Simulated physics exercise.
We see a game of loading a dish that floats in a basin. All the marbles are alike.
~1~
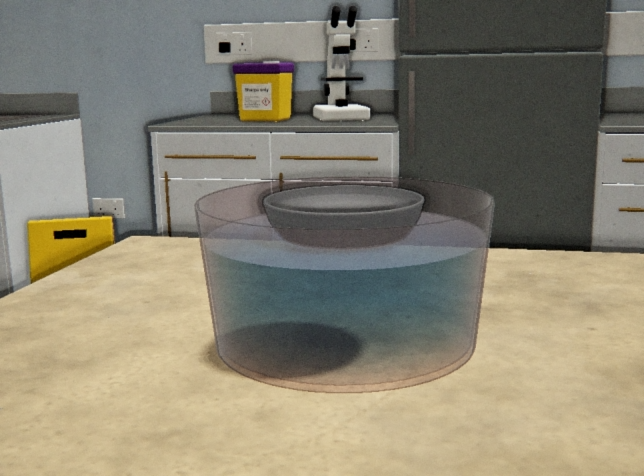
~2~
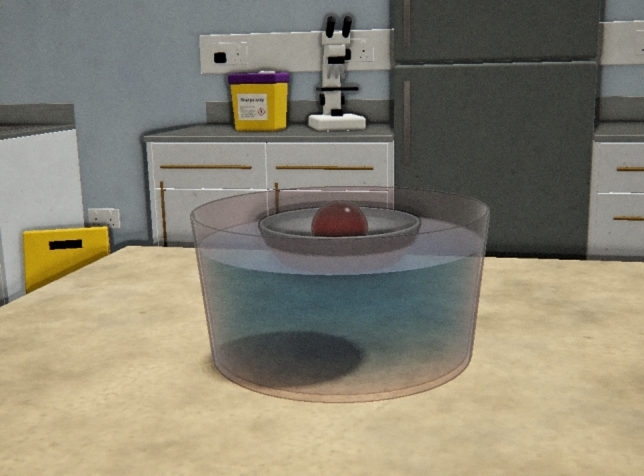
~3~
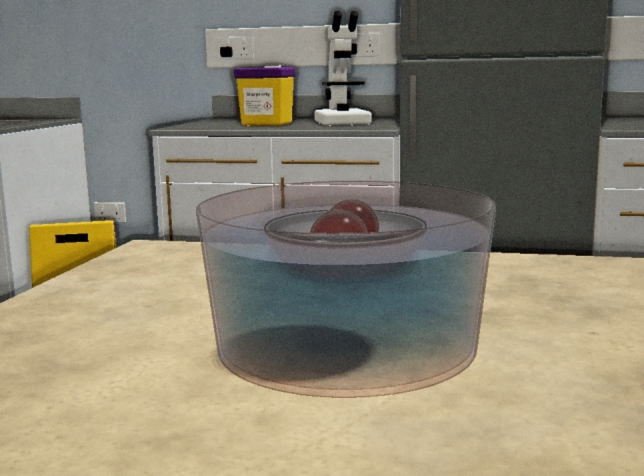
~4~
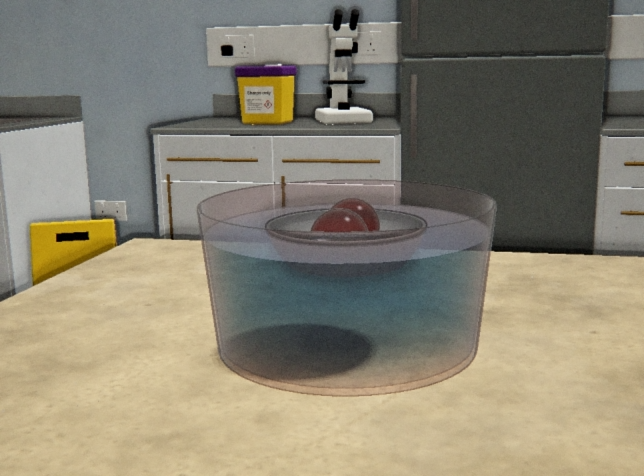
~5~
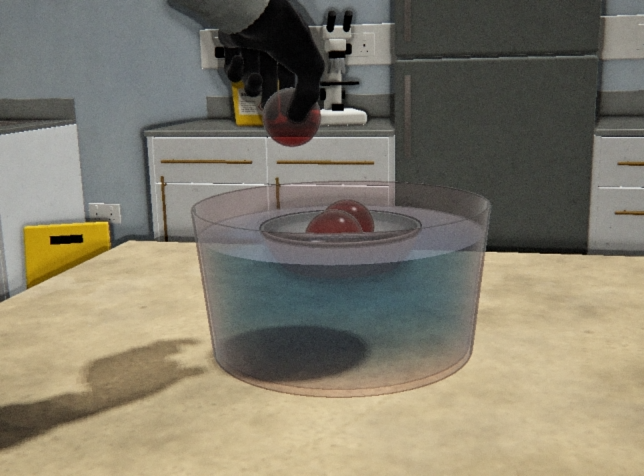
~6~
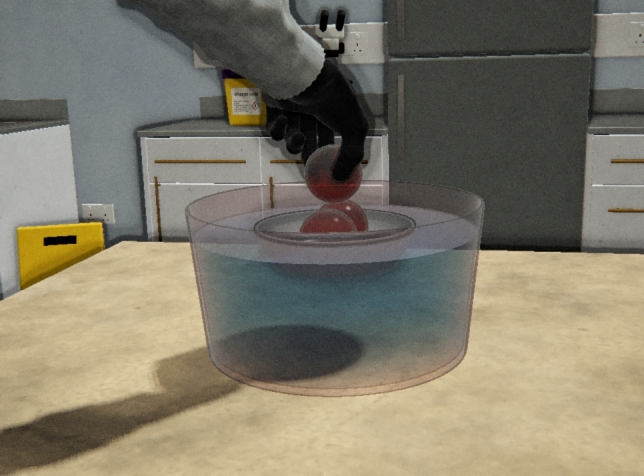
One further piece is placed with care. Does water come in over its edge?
It goes under.
A moment on, the glass marble is in and the dish dips.
Further on, water pours in over its edge.
When it is over, the dish lies on the bottom with its load.
